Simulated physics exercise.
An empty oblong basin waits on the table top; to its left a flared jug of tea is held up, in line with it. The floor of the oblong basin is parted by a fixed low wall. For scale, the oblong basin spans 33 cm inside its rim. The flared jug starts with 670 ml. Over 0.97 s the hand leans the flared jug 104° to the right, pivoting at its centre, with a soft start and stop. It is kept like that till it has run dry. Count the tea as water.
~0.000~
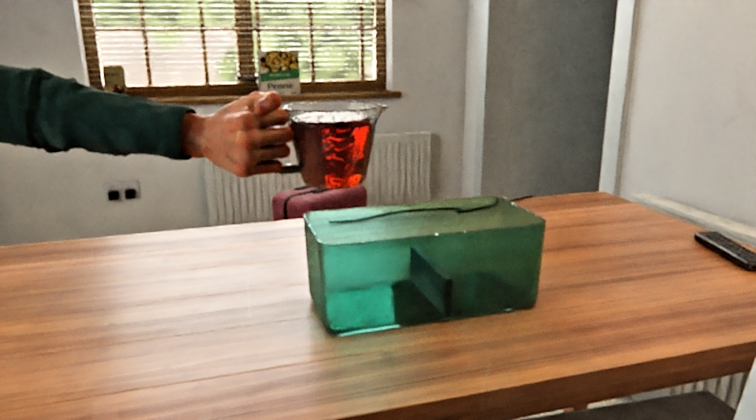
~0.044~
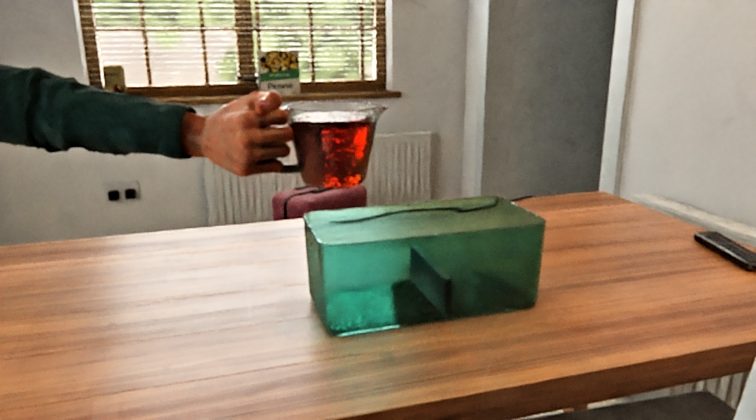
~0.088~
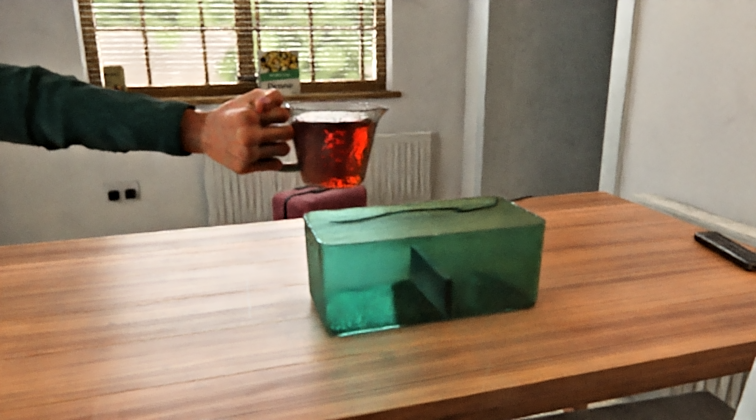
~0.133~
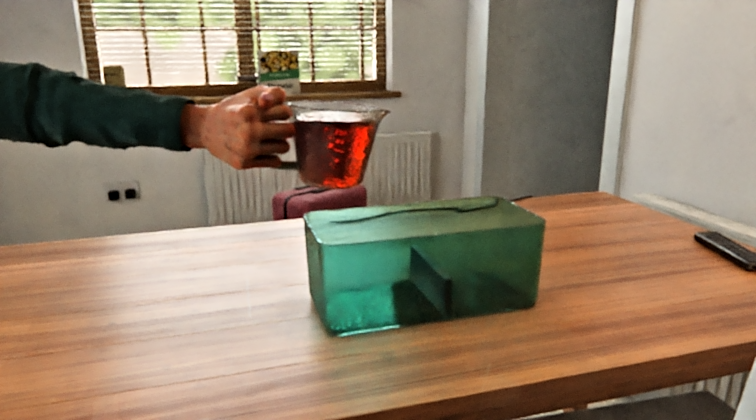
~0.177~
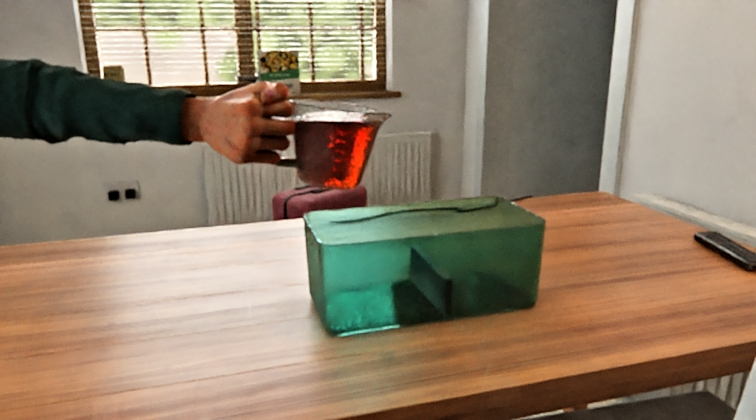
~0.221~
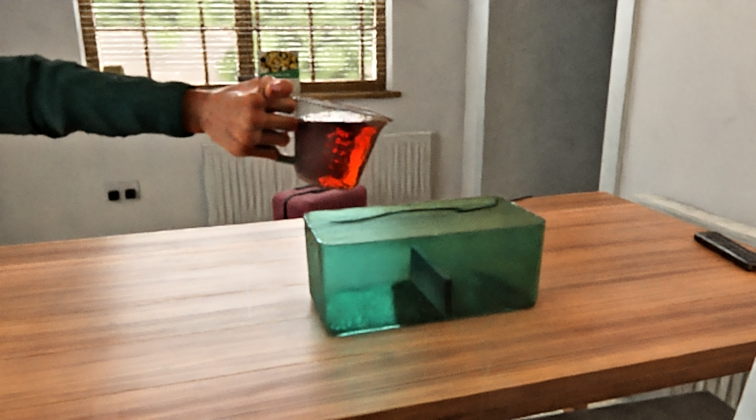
A hand in a dark green sleeve held a clear jug of reddish tea above a green, see-through oblong basin on a wooden table, then slowly tilted the jug slightly to the right.
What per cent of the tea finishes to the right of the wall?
Roughly 30 per cent is past the wall.
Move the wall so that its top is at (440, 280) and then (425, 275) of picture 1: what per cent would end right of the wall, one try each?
In turn about 25 and 50 per cent.
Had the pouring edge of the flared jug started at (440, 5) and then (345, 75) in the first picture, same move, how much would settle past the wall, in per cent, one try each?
First 85, then 5 per cent.
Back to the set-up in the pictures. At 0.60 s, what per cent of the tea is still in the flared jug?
Near 64 in a hundred.
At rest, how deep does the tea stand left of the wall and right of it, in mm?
Some 18 mm on the left and 10 mm on the right.
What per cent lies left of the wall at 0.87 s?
Near 52 in a hundred.
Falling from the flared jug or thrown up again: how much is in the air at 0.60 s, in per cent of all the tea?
About 22 per cent.
Then, 0.60 s in, the tilt is 70° and 63 per cent is still to pour, 5 is left of the wall and 10 right of it.
Then, 0.87 s in, the tilt is 101° and 10 per cent is still to pour, 51 is left of the wall and 30 right of it.
Then, 1.16 s in, the tilt is 104° and 0 per cent is still to pour, 68 is left of the wall and 30 right of it.
Then, 1.47 s in, the tilt is 104° and 0 per cent is still to pour, 68 is left of the wall and 31 right of it.
Finally, 68 per cent lies left of the wall, 30 right of it and 1 outside.
